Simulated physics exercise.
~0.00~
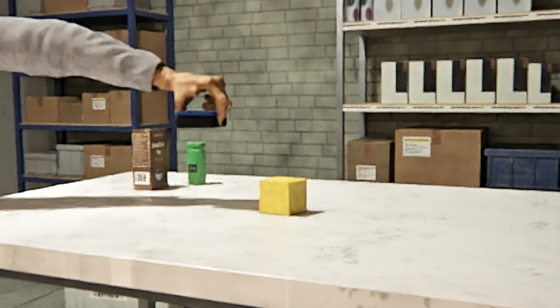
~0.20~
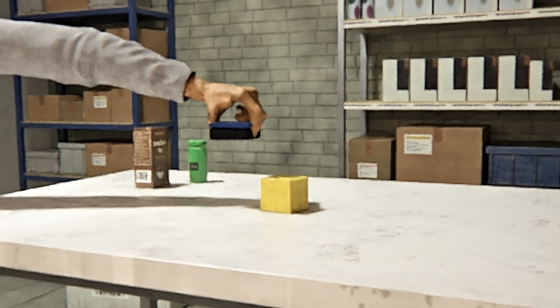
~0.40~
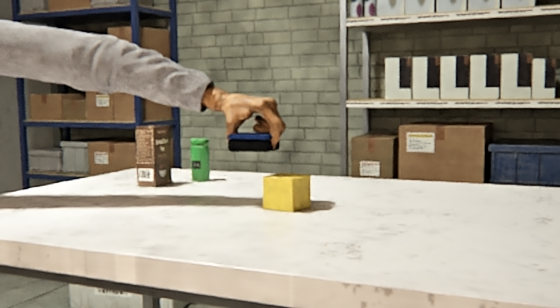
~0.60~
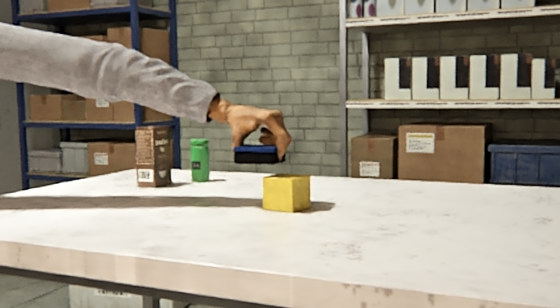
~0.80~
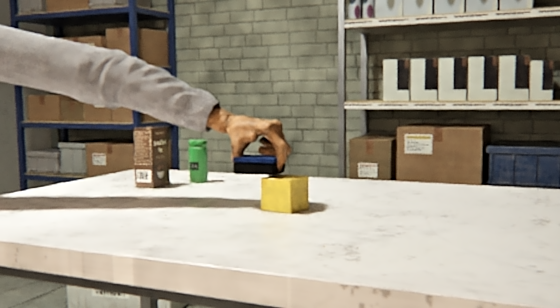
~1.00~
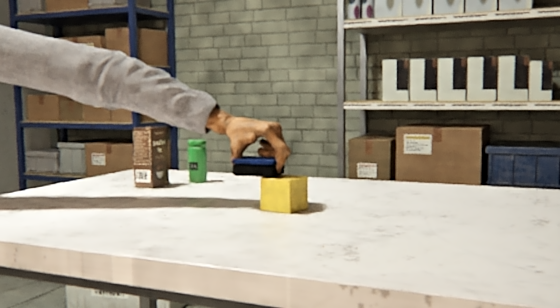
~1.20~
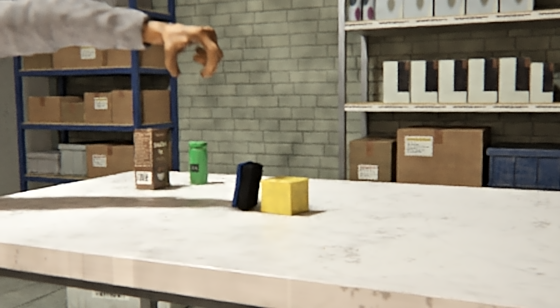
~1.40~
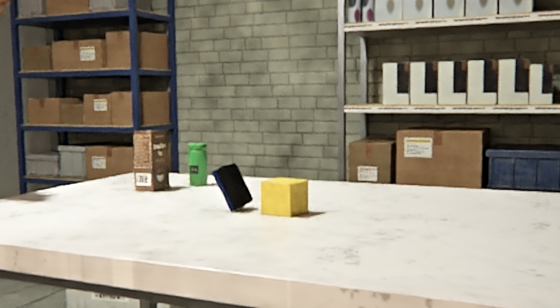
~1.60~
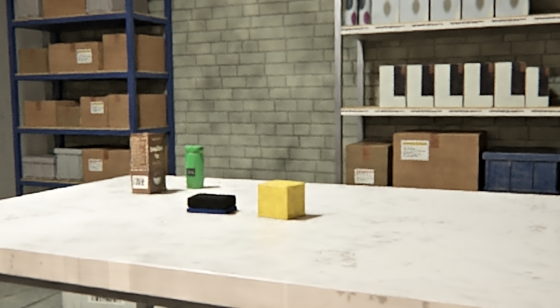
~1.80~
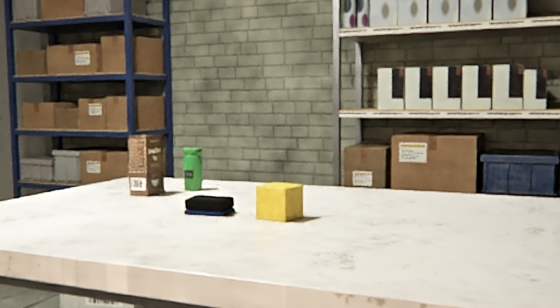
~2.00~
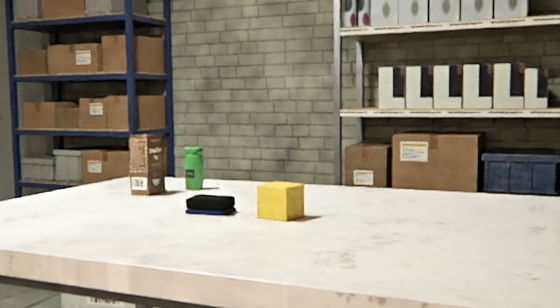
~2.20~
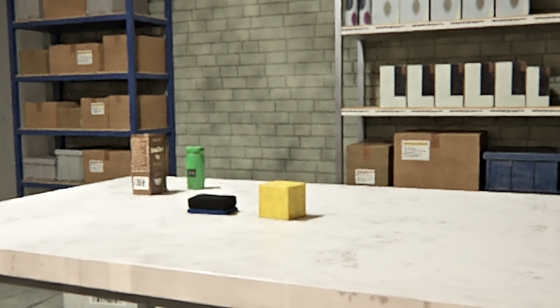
In a storeroom with stocked shelves, a hand lowers a black sponge onto the left edge of a yellow block on a white table, then lets go and withdraws; the sponge tips off to the left and ends lying flat beside the block, near a brown carton and green shaker.
